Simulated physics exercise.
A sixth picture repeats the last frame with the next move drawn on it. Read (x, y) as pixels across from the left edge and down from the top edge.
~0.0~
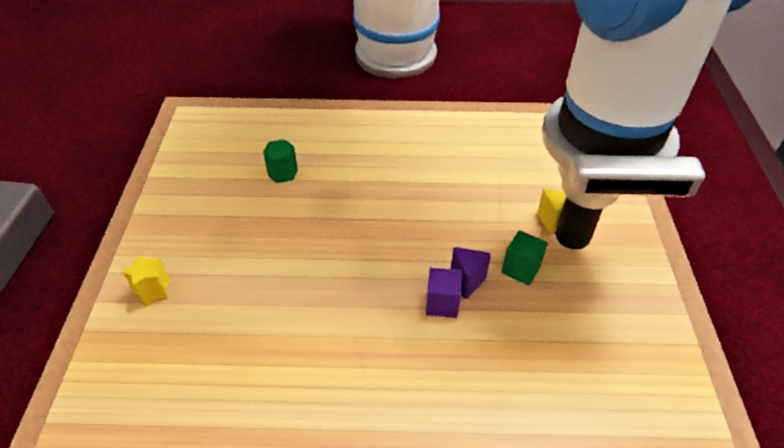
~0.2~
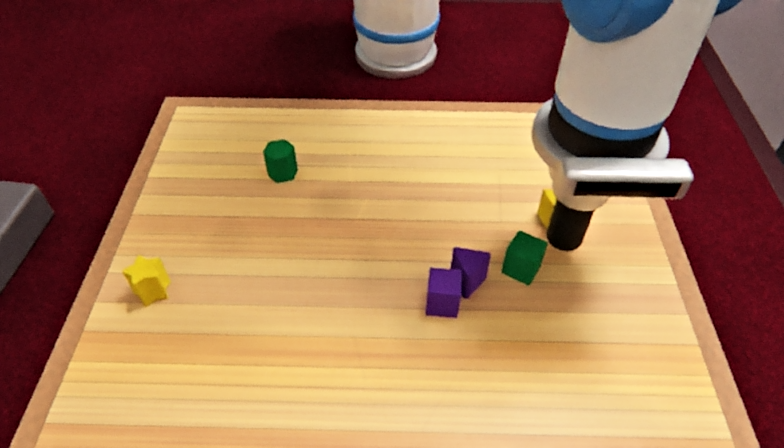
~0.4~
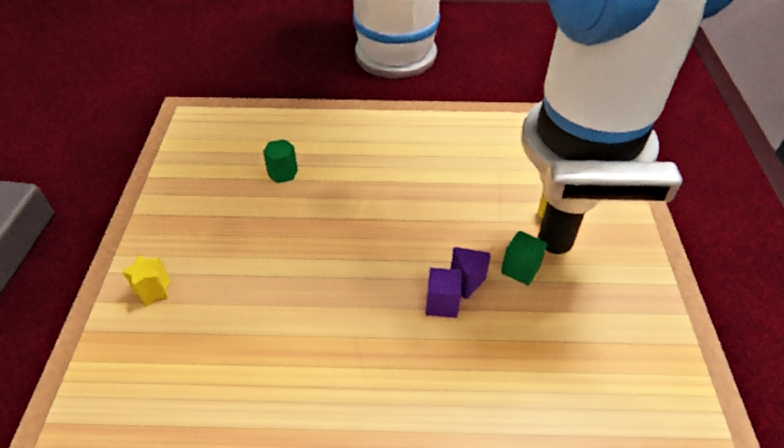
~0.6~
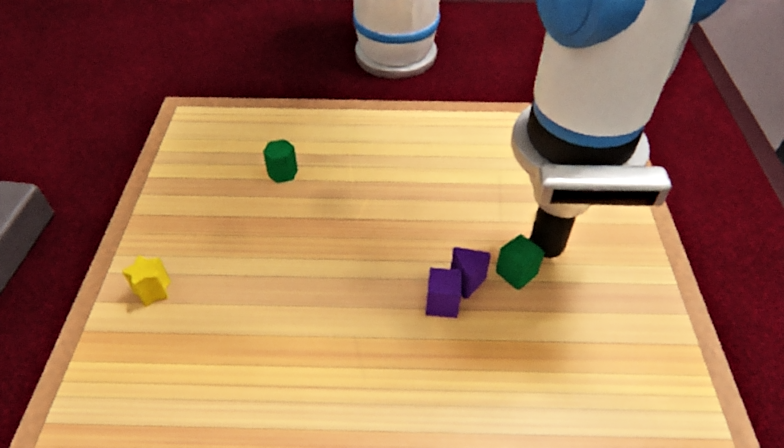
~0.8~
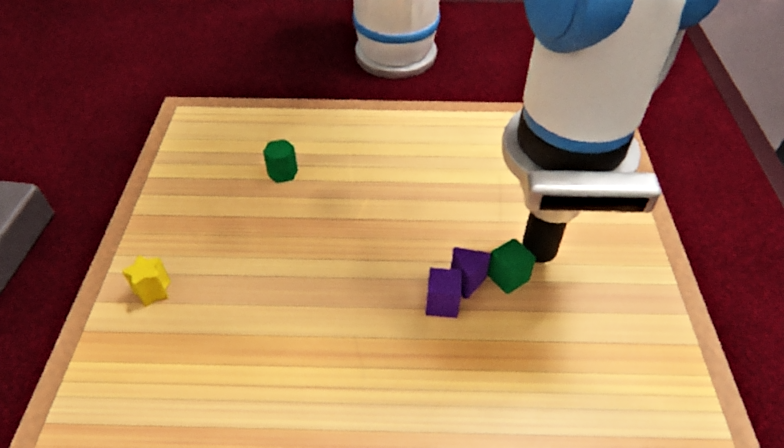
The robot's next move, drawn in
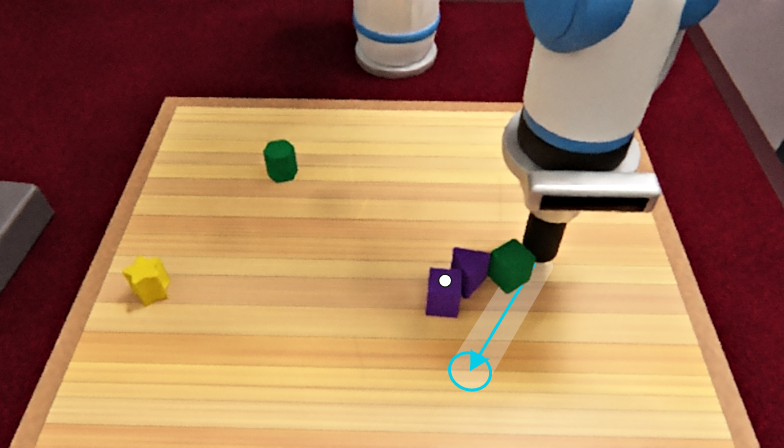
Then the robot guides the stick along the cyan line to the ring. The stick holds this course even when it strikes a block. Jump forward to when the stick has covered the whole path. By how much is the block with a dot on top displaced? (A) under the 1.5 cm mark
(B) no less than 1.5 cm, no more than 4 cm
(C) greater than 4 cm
A.
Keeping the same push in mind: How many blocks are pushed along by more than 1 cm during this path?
Count: Two.
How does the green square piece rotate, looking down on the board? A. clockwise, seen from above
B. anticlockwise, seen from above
My answer is option A.
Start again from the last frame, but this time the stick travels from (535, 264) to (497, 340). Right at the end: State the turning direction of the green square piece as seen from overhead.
That block twists clockwise.
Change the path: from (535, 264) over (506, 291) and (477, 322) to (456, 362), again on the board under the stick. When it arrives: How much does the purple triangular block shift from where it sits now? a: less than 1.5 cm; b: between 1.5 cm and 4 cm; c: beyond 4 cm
I choose b.
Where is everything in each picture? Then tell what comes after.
The first picture shows stick's lower end at (572, 238); purple square piece at (445, 281); purple triangular block at (471, 258); green square piece at (528, 245); yellow triangular block at (560, 198).
The second picture shows stick at (564, 239); blocks still.
The third picture shows stick at (555, 242); blocks still.
The fourth picture shows stick at (547, 246); green square piece at (523, 249).
The fifth picture shows stick at (539, 250); purple square piece at (445, 281); purple triangular block at (471, 258); green square piece at (514, 254); yellow triangular block hidden.
Drawn move, in a line from (535, 264) to (470, 371); the dot is on the purple square piece.
The first path, step by step. One third of the way, stick at (519, 283); purple square piece at (441, 281); purple triangular block at (457, 256), turned 20° anticlockwise; green square piece at (487, 260), turned 55° clockwise.
Two thirds of the way, stick at (497, 319); purple square piece at (439, 281), turned 15° anticlockwise; purple triangular block at (455, 255), turned 15° anticlockwise; green square piece at (485, 262), turned 65° clockwise.
At the end, stick at (473, 359); purple square piece at (439, 281), turned 15° anticlockwise; purple triangular block at (455, 255), turned 15° anticlockwise; green square piece at (485, 262), turned 65° clockwise; yellow triangular block still.
